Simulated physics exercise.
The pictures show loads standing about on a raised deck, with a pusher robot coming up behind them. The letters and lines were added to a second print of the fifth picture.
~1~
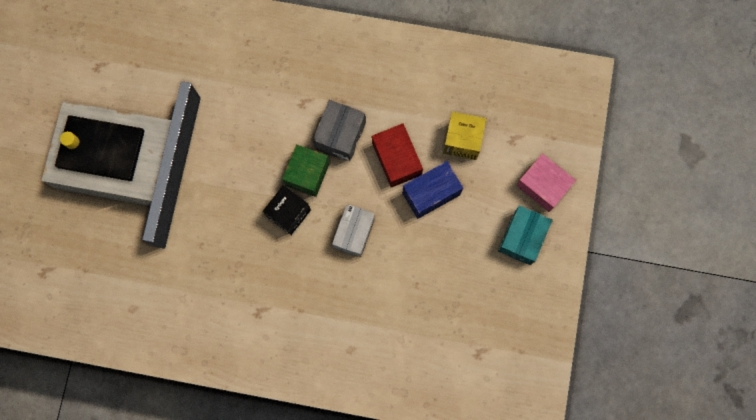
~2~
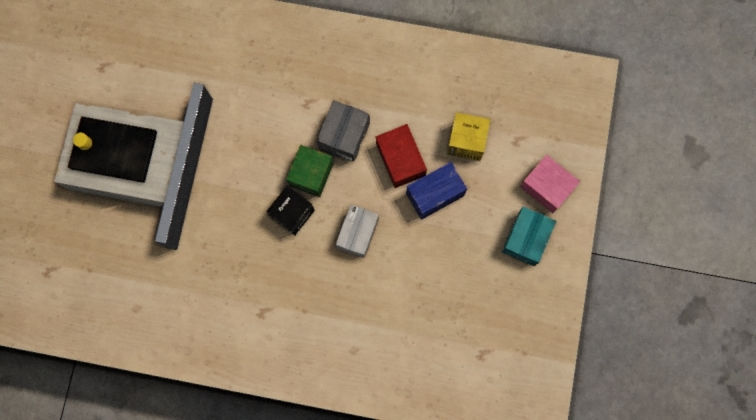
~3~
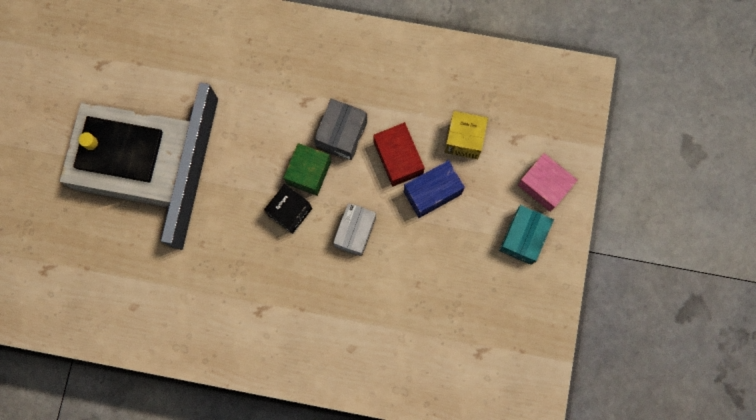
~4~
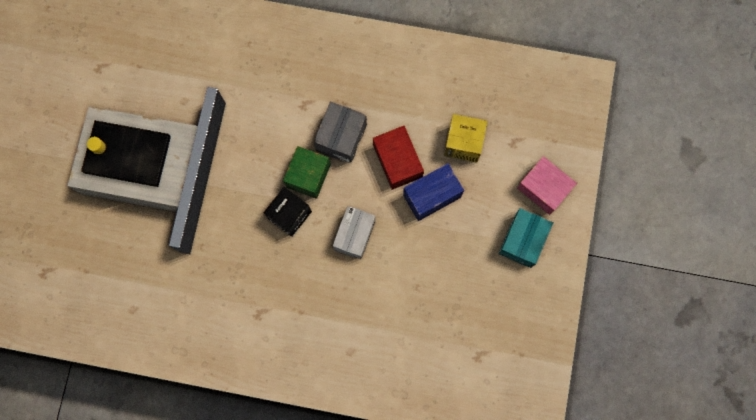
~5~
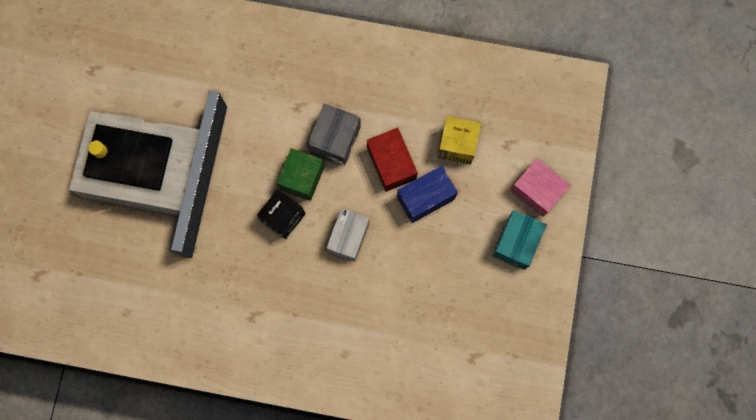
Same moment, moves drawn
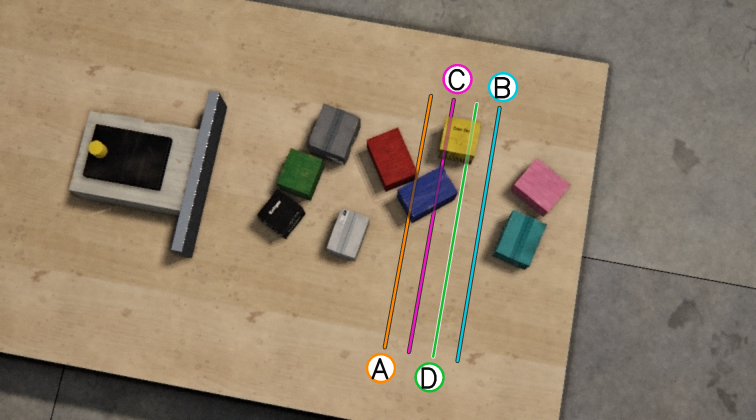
To begin with, a flat-fronted pusher robot sits left of a loose cluster of coloured blocks on a wooden deck. It edges a short way right, narrowing the gap without touching any, while the blocks keep their arrangement and the whole view shifts slightly.
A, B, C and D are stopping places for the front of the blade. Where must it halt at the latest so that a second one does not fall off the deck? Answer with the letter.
As far as mark B.
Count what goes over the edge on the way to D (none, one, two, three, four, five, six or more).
In all, none.
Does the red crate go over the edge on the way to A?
No.
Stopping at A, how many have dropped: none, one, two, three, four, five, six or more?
In all, none.
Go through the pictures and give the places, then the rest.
White parcel (354, 231); red crate (397, 156); yellow box (465, 136), in the first picture.
Robot (118, 150); pink crate (550, 184), in the second picture.
Robot (124, 150); turquoise parcel (526, 235), in the third picture.
Robot (132, 154); green crate (308, 173), in the fourth picture.
Robot (134, 158); white parcel (348, 235); red crate (392, 160); yellow box (459, 141), in the fifth picture.
On the copy, A at (409, 218); B at (479, 231); C at (432, 222); D at (456, 226).
On B. First, robot (235, 177); grey parcel (338, 135); green crate (326, 179).
Then, robot (337, 195); yellow box (510, 150); blue crate (466, 214).
Finally, robot (416, 210); turquoise parcel (583, 253); pink crate (585, 200); none fallen.
By contrast, A is within the limit but short; C is within the limit but short; D is within the limit but short.
